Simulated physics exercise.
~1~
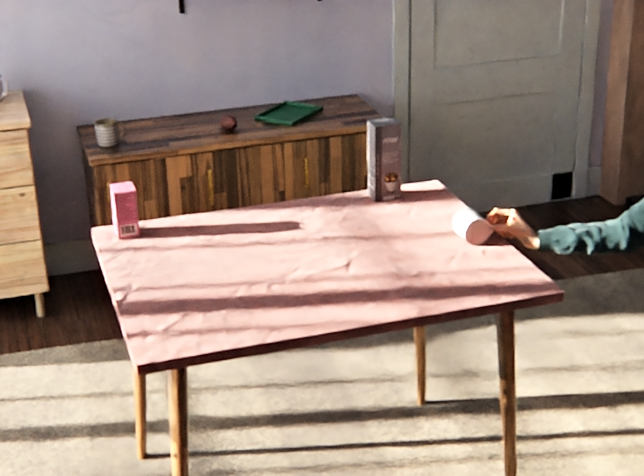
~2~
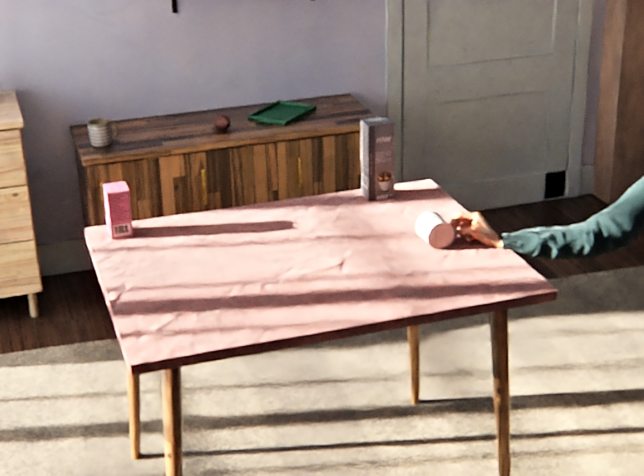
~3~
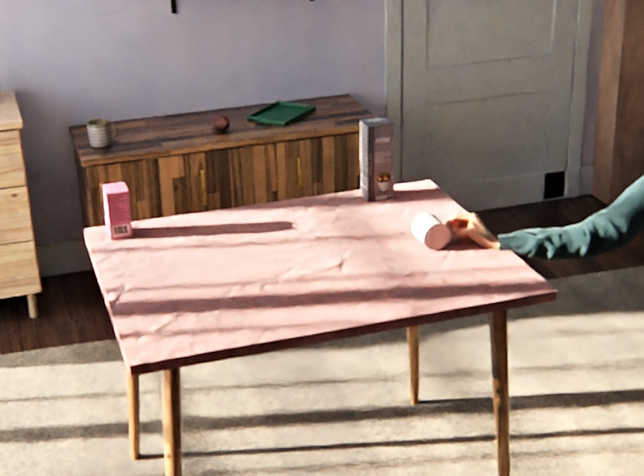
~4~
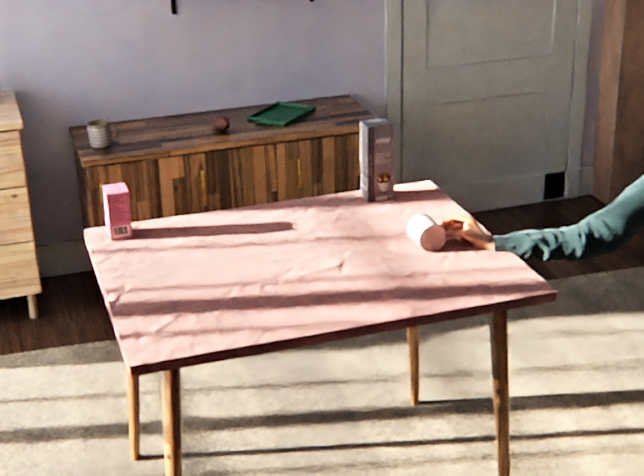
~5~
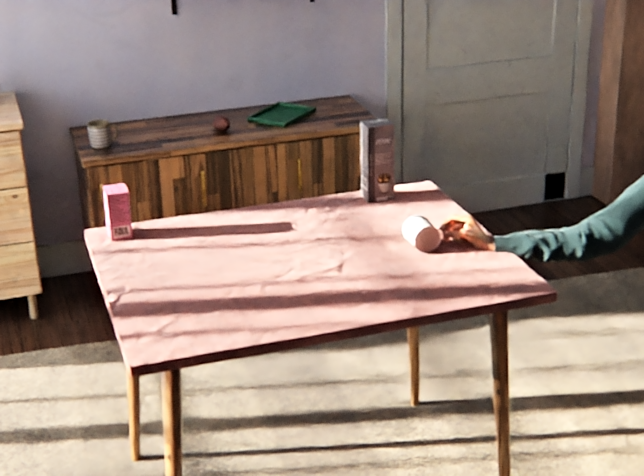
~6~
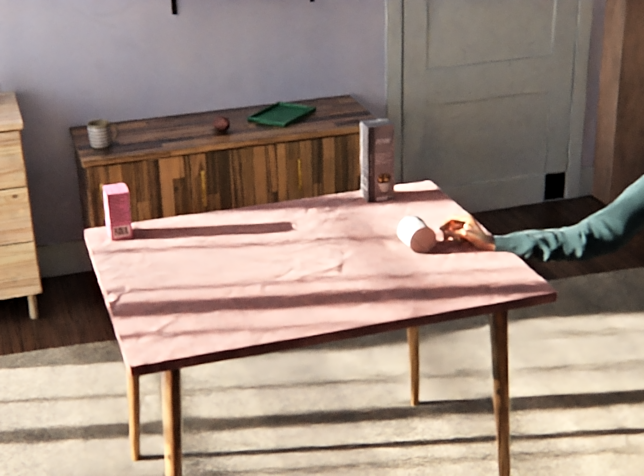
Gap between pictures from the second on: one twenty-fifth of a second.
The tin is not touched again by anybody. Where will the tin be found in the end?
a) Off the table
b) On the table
On the table.
Then, 0.10 s past the last view, white tin displaced about its own width near (406, 236).
Then, 0.20 s past the last view, white tin displaced about its own width near (397, 238).
Then, 0.40 s past the last view, white tin displaced about its own width near (384, 240).
Then, 0.90 s past the last view, white tin displaced well along near (378, 241).
Finally, moved from the start, white tin. Final places as the last picture's camera would see them, white tin near (378, 241).
